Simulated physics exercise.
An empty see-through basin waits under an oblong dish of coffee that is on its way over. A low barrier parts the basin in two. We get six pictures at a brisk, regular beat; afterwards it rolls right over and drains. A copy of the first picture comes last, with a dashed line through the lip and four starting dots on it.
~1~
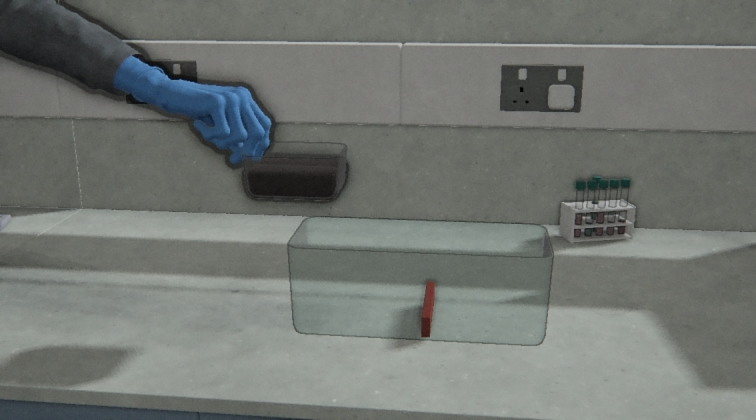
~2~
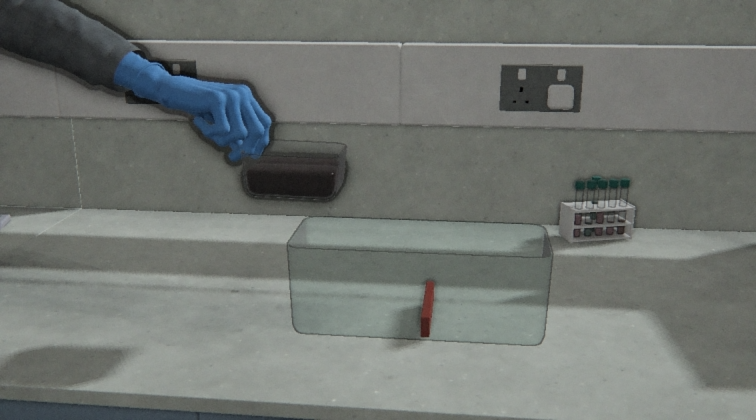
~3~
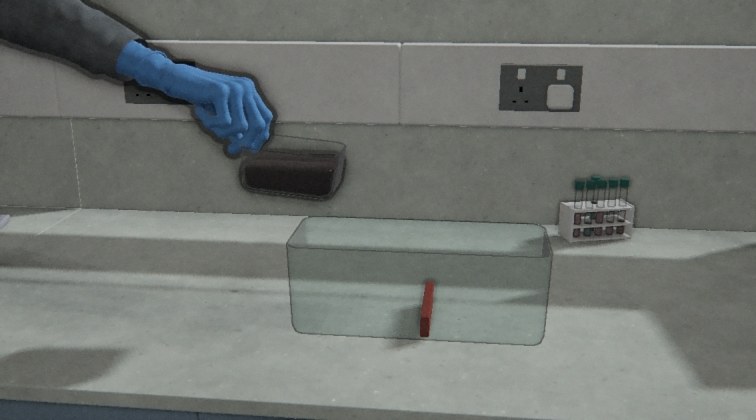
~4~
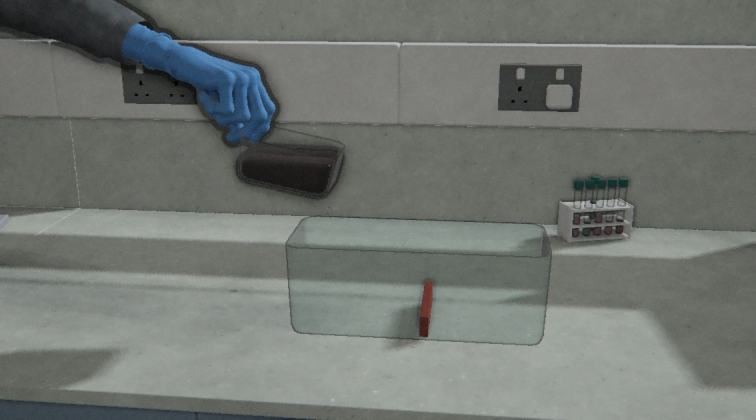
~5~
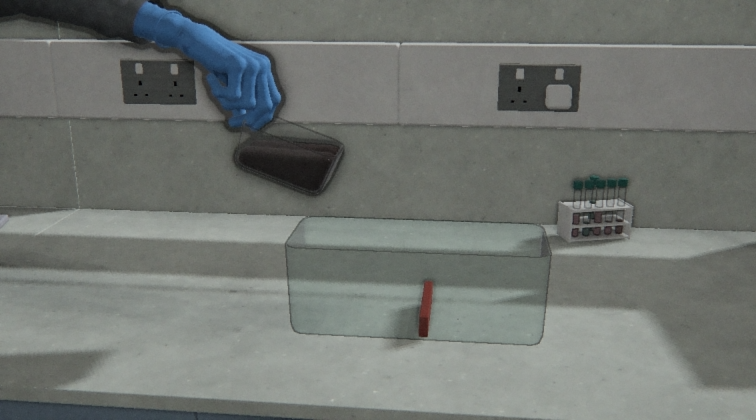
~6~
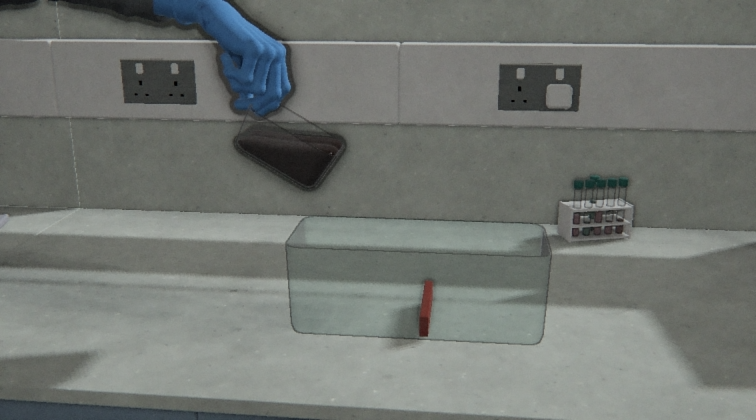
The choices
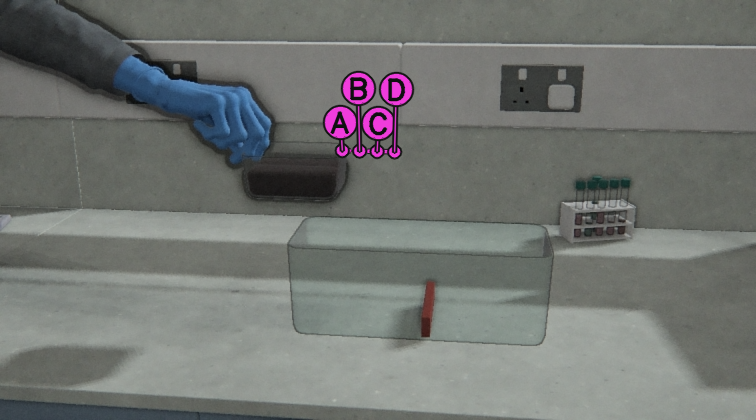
At the start, a blue-gloved hand holds a small clear dish of dark brown liquid level above an empty see-through basin with a low red barrier inside. The hand then rises and shifts slightly right, steadily tilting the dish down toward the right, while the liquid stays inside and the basin remains still.
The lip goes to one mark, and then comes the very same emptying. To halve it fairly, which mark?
B beats the others.
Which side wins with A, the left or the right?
More ends on the left.
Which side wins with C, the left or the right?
The right one.
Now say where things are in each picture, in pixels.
In the first frame, upright, lip at (341, 150); basin from (293, 330) to (545, 343); top of the wall at (428, 298); nothing has left yet.
In the second frame, upright, lip at (341, 150); nothing has left yet.
In the third frame, tipped about 5°, lip at (340, 150); nothing has left yet.
In the fourth frame, tipped about 12°, lip at (339, 150); nothing has left yet.
In the fifth frame, tipped about 20°, lip at (339, 150); nothing has left yet.
In the sixth frame, tipped about 30°, lip at (339, 150); nothing has left yet.
In magenta, A at (342, 150); B at (359, 151); C at (377, 151); D at (394, 151).
With A, about 84 % ends left of the wall and 15 % right of it.
With B, about 49 % ends left of the wall and 50 % right of it.
With C, about 16 % ends left of the wall and 83 % right of it.
With D, about 11 % ends left of the wall and 87 % right of it.
